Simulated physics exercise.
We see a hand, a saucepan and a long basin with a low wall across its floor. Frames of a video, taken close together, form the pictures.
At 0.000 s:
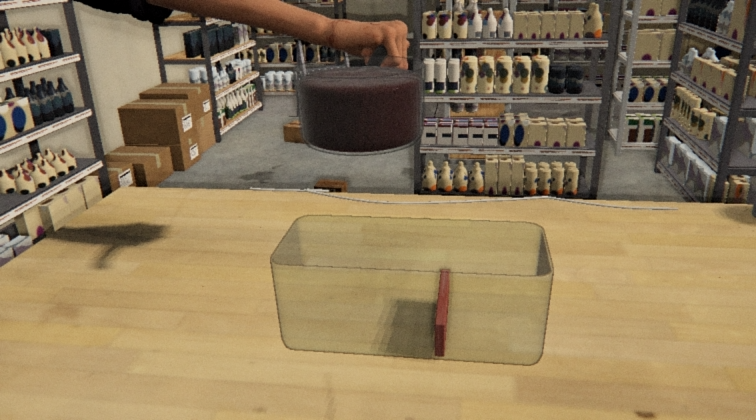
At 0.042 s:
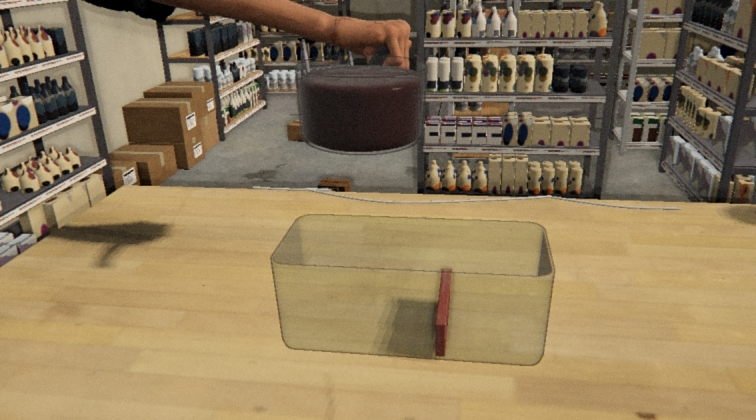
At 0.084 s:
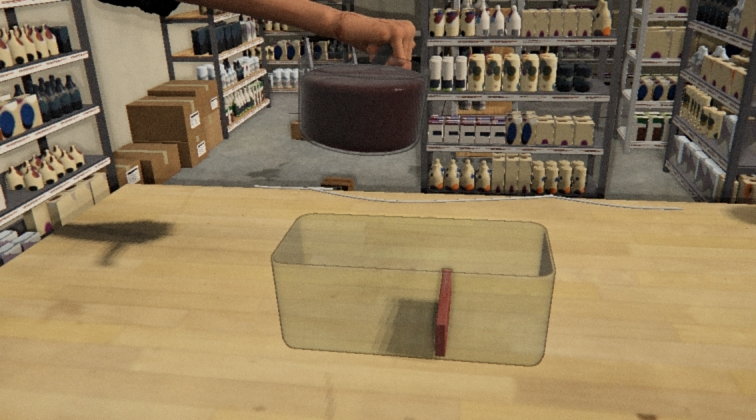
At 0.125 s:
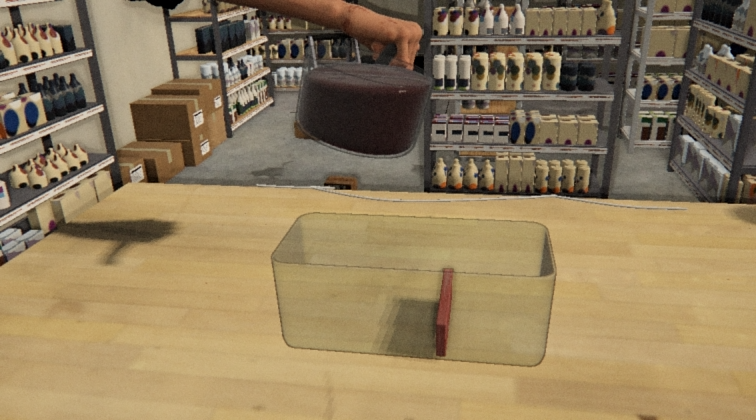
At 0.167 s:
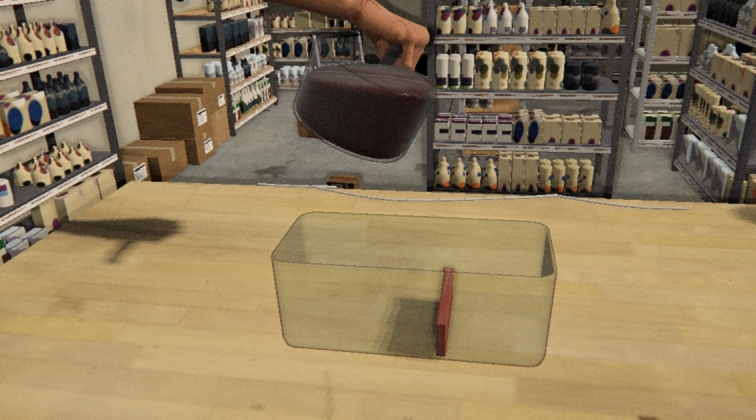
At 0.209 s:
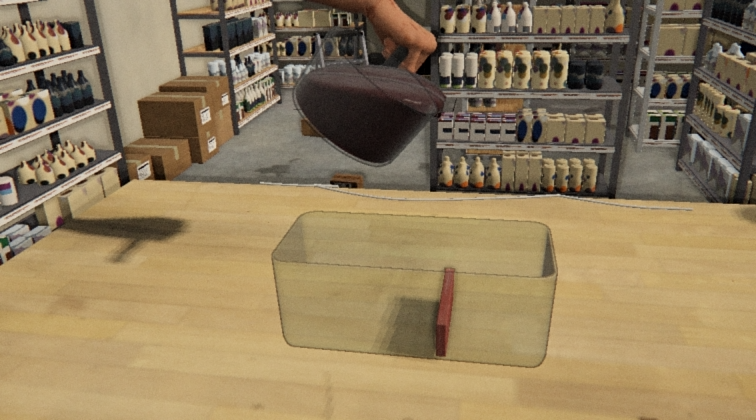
A hand held a clear pan of dark red liquid above a long see-through basin with a low red wall inside, then steadily tilted the pan down to the right.
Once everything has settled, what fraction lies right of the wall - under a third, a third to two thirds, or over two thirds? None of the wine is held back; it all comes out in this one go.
A third to two thirds lies right of the wall.
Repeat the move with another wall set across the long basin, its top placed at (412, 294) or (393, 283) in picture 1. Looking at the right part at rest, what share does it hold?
The first position gives around 75 percent, the second around 85 percent.
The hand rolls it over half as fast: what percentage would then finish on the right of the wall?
It comes to about 70 per cent.
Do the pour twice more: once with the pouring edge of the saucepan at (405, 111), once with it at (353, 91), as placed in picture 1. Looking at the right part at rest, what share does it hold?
First try: About 35 %; second try: About 20 %.
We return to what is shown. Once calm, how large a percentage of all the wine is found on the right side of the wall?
I'd estimate around 55 per cent.
A moment on, the saucepan is tipped right over and 21 per cent is still to pour, 0 is left of the wall and 28 right of it.
Next, the saucepan is tipped right over and 3 per cent is still to pour, 18 is left of the wall and 56 right of it.
Then the saucepan is tipped right over and 0 per cent is still to pour, 29 is left of the wall and 46 right of it.
Later the saucepan is tipped right over and 0 per cent is still to pour, 37 is left of the wall and 55 right of it.
In the end 41 per cent lies left of the wall, 53 right of it and 7 outside.
